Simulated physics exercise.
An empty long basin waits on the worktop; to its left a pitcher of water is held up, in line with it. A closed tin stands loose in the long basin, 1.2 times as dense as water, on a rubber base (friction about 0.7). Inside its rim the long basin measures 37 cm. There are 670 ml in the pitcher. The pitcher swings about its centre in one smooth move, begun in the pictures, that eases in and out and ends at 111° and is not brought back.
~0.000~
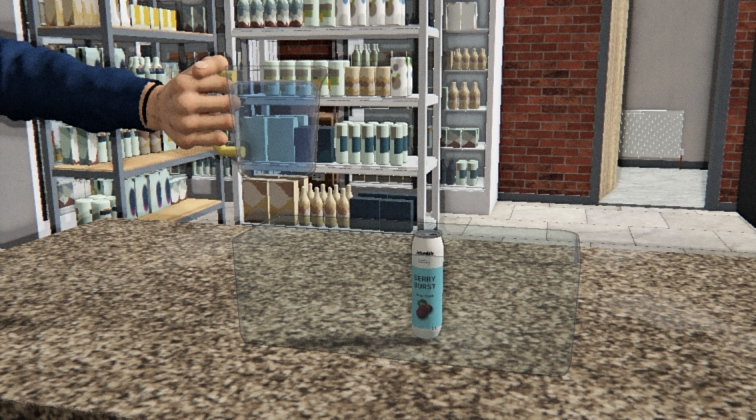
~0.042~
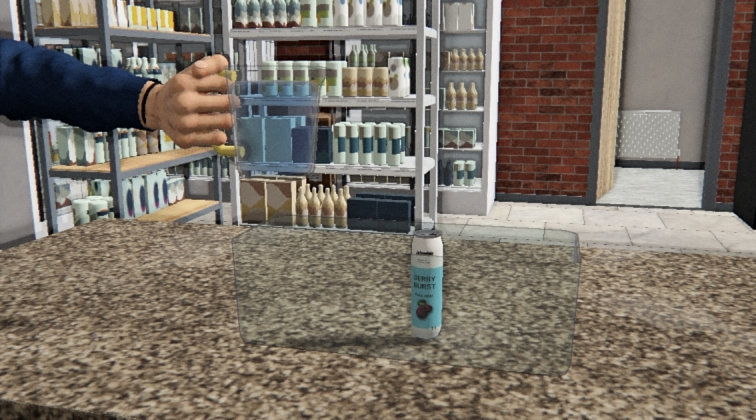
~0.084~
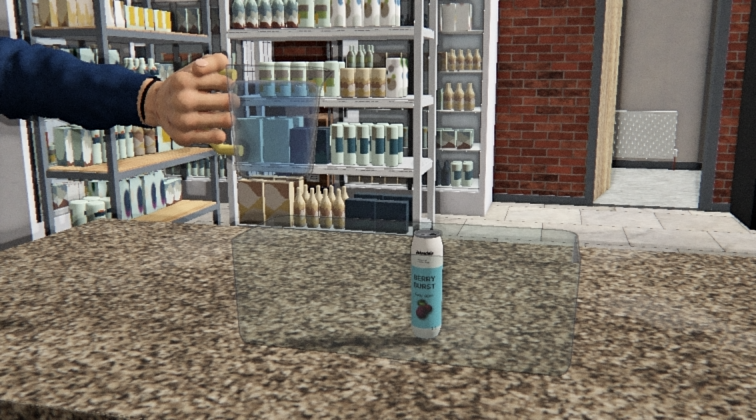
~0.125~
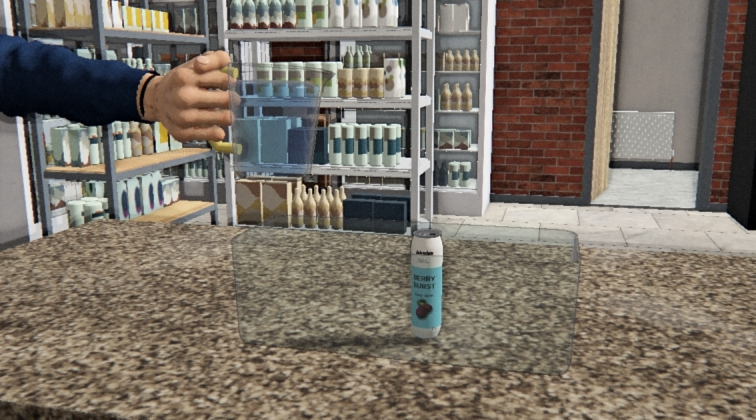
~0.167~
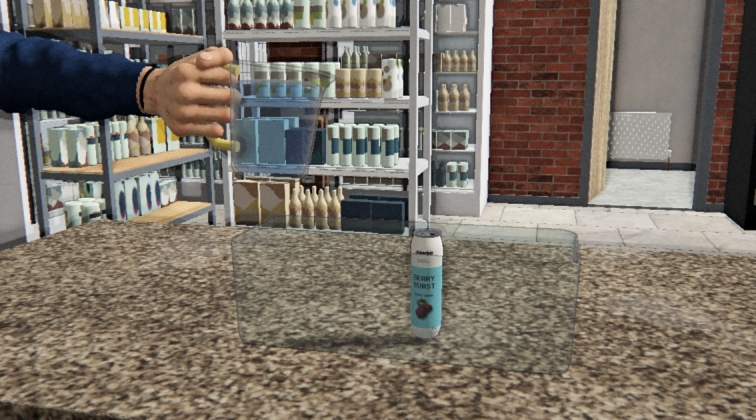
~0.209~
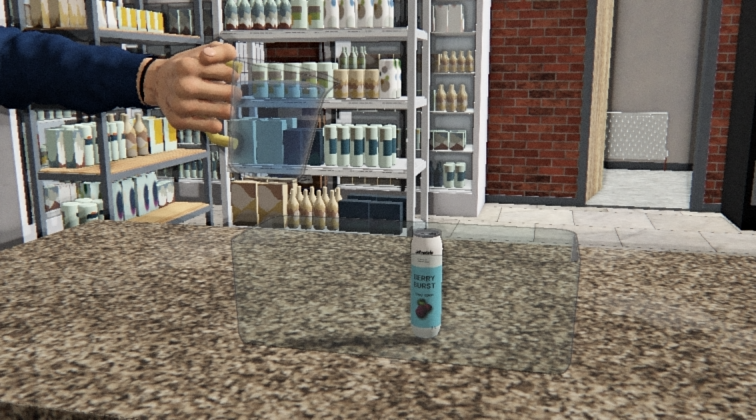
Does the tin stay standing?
It remains upright.
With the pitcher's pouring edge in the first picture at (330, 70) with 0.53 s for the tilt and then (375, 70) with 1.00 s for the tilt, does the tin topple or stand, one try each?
First it stays up; then it falls.
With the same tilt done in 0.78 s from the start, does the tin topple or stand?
The tin keeps standing.
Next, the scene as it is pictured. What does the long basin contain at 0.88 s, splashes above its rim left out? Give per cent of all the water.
Some 66 per cent.
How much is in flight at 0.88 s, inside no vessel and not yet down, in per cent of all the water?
About 16 per cent.
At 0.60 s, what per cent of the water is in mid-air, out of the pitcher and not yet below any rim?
About 18 per cent.
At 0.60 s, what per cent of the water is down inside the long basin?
Near 6 in a hundred.
By 0.60 s the tilt is 72° and 76 per cent is still to pour; the tin stands where it began.
By 0.88 s the tilt is 107° and 19 per cent is still to pour; the tin stands where it began.
By 1.18 s the tilt is 111° and 0 per cent is still to pour; the tin stands where it began.
By 1.50 s the tilt is 111° and 0 per cent is still to pour; the tin stands where it began.
At rest the tin stands where it began.
